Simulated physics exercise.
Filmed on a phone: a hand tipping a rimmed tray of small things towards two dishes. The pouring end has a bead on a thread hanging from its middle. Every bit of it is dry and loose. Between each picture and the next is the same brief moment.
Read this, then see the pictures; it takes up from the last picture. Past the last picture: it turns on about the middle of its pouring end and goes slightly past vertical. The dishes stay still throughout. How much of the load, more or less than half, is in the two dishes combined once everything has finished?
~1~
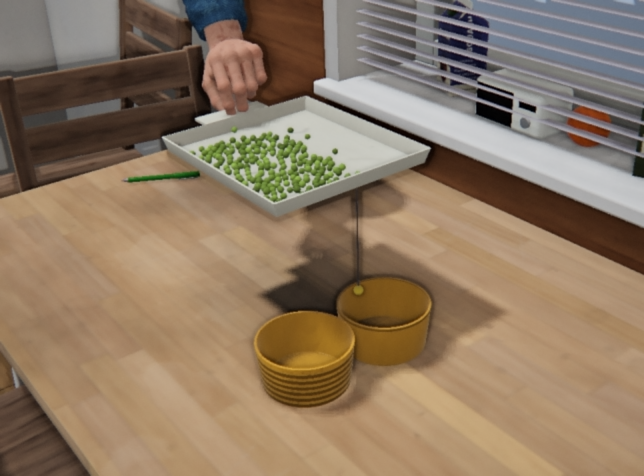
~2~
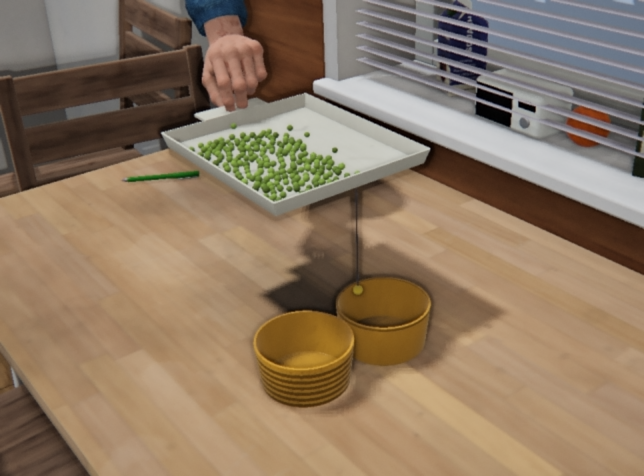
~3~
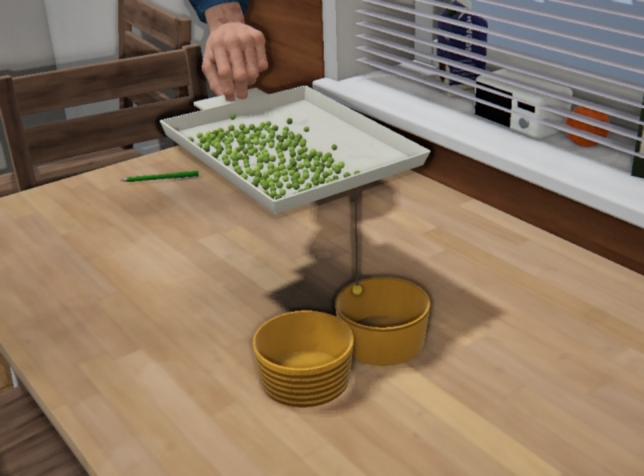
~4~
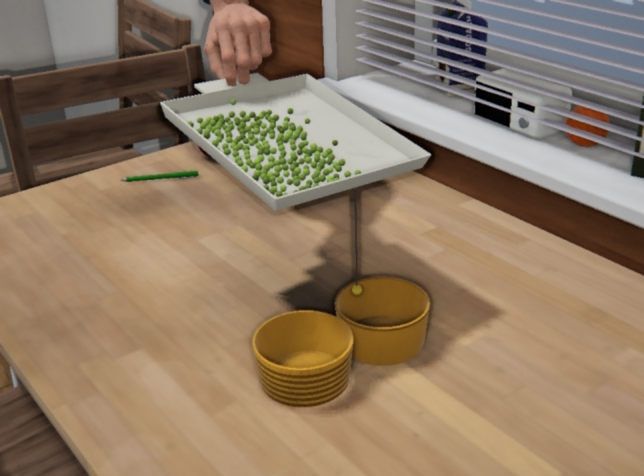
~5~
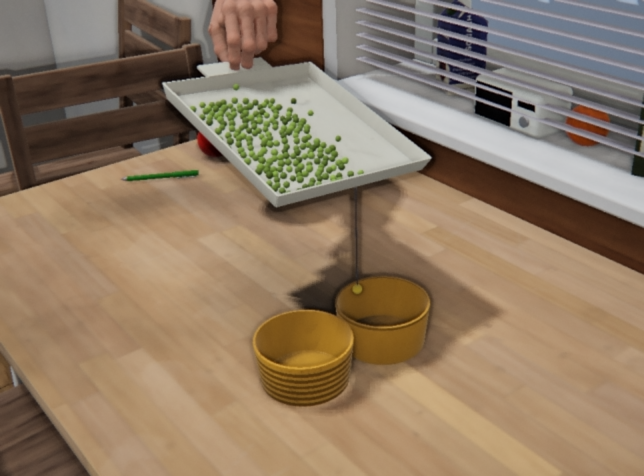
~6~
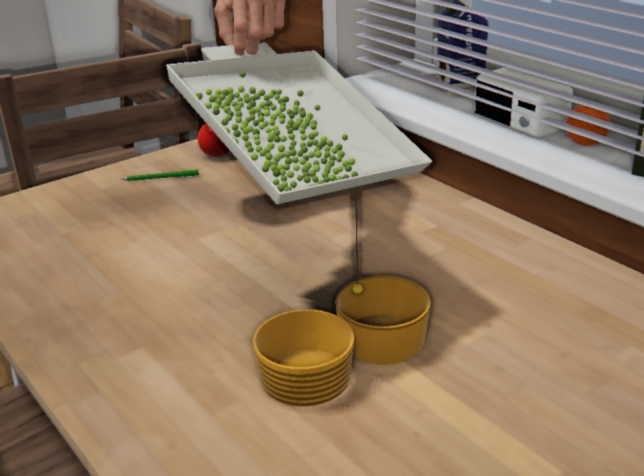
Less than half.
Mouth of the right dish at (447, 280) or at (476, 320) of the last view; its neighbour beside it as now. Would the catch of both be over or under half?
First place: Beyond half; second place: Short of half.
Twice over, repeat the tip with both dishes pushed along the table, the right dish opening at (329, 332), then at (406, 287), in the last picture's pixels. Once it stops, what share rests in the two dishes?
Some 0 percent in the first case, 80 percent in the second.
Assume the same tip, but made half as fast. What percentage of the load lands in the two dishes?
That works out at roughly 30 per cent.
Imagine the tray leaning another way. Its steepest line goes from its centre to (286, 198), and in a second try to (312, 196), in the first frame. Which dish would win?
The first try goes to the one on the left and the second to the one on the left.
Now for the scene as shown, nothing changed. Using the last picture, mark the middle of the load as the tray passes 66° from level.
Look close to (391, 177) in the last picture.
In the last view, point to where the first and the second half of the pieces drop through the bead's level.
Around (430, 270) first; around (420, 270) second.
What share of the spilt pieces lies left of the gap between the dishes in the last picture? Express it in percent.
Roughly 0 percent.
Just after the last frame, tray tipped steeply; the larger part on the tray; just a few in the right dish; just a few outside both; roughly a quarter in the air.
A moment on, tray tipped past a quarter turn; just a few on the tray; roughly a quarter in the right dish; roughly half outside both; roughly a quarter in the air.
Further on, tray tipped past a quarter turn; roughly a third in the right dish; roughly two thirds outside both.
When it is over, tray tipped past a quarter turn; not one in the left dish; roughly a third in the right dish; roughly two thirds outside both.
